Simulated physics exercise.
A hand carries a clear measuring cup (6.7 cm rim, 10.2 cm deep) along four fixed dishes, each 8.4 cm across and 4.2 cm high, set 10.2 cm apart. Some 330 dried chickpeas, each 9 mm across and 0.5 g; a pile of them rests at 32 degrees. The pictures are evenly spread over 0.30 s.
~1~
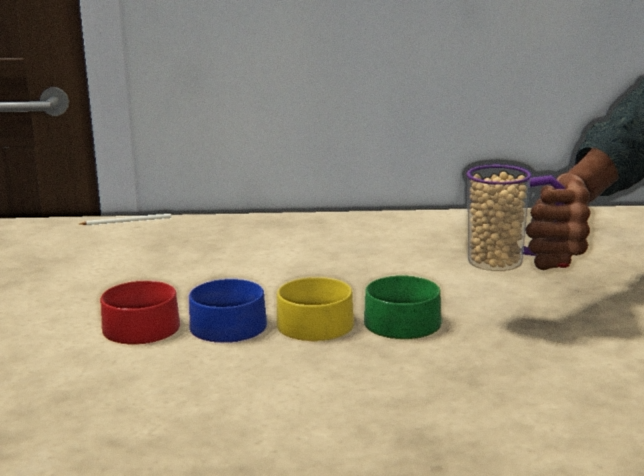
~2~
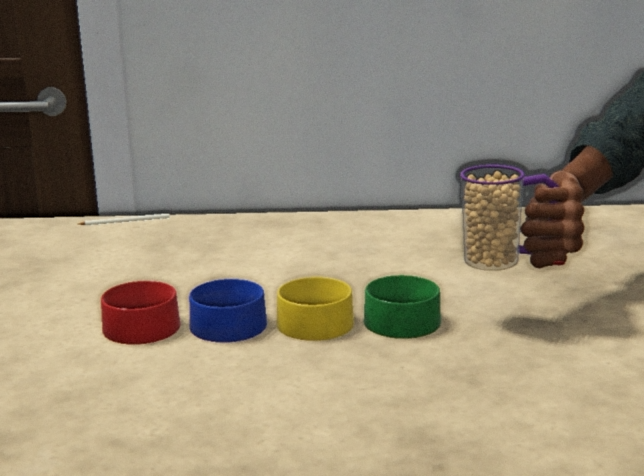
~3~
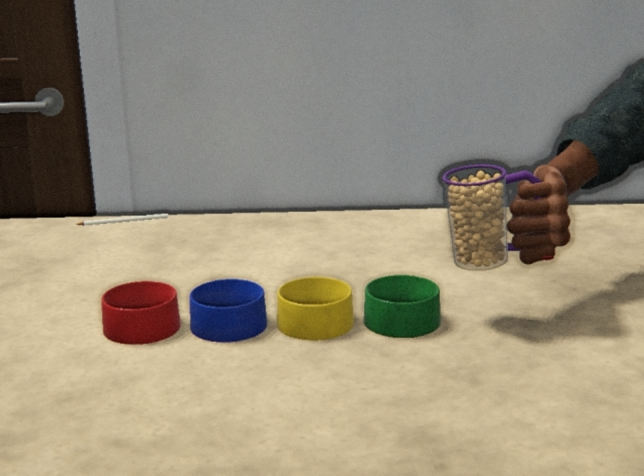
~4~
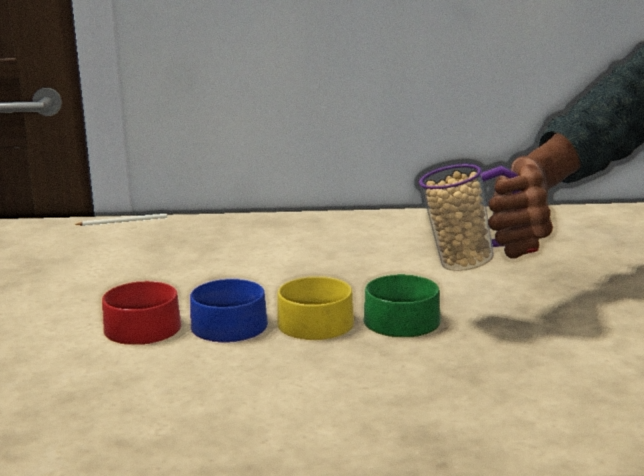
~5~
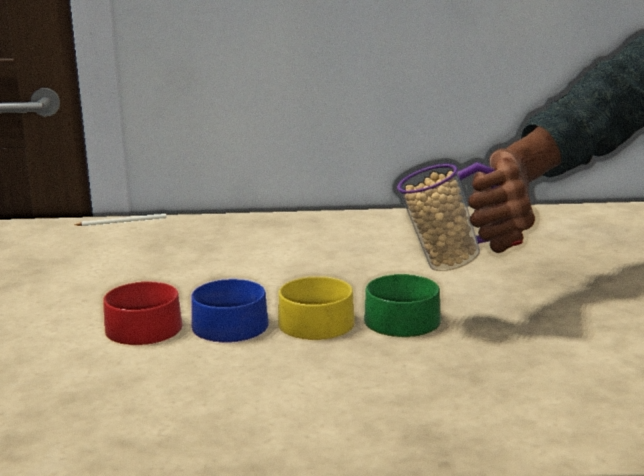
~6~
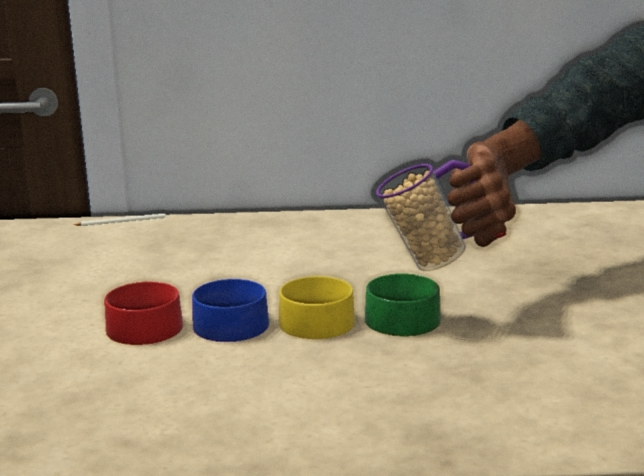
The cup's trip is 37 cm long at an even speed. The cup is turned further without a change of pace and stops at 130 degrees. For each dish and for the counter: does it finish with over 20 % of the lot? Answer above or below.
Red dish: Above; blue dish: Below; green dish: Below; yellow dish: Below; on the counter: Above.
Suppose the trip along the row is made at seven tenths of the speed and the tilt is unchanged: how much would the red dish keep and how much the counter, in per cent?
Red 40; counter 20.
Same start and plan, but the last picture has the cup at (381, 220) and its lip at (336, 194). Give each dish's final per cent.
Red 80; blue 0; green 0; yellow 0.
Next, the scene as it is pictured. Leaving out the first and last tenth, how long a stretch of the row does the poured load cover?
Some 14 cm.
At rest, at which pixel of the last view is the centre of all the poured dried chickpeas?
At about (132, 314).
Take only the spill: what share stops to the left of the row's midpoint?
Roughly 100 per cent.
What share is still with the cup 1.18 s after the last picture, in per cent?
About 0 per cent.
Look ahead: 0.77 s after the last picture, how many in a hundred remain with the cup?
Some 85 per cent of the load.
Then, 0.46 s after the last picture, tilt 75 degrees; cup holds 100 %.
Then, 0.77 s after the last picture, tilt 108 degrees; cup holds 85 %, red 10 %.
Then, 1.18 s after the last picture, tilt 130 degrees; cup holds 0 %, red 75 %.
In the end, red 70 %, blue 0 %, green 0 %, yellow 0 %, counter 30 %.
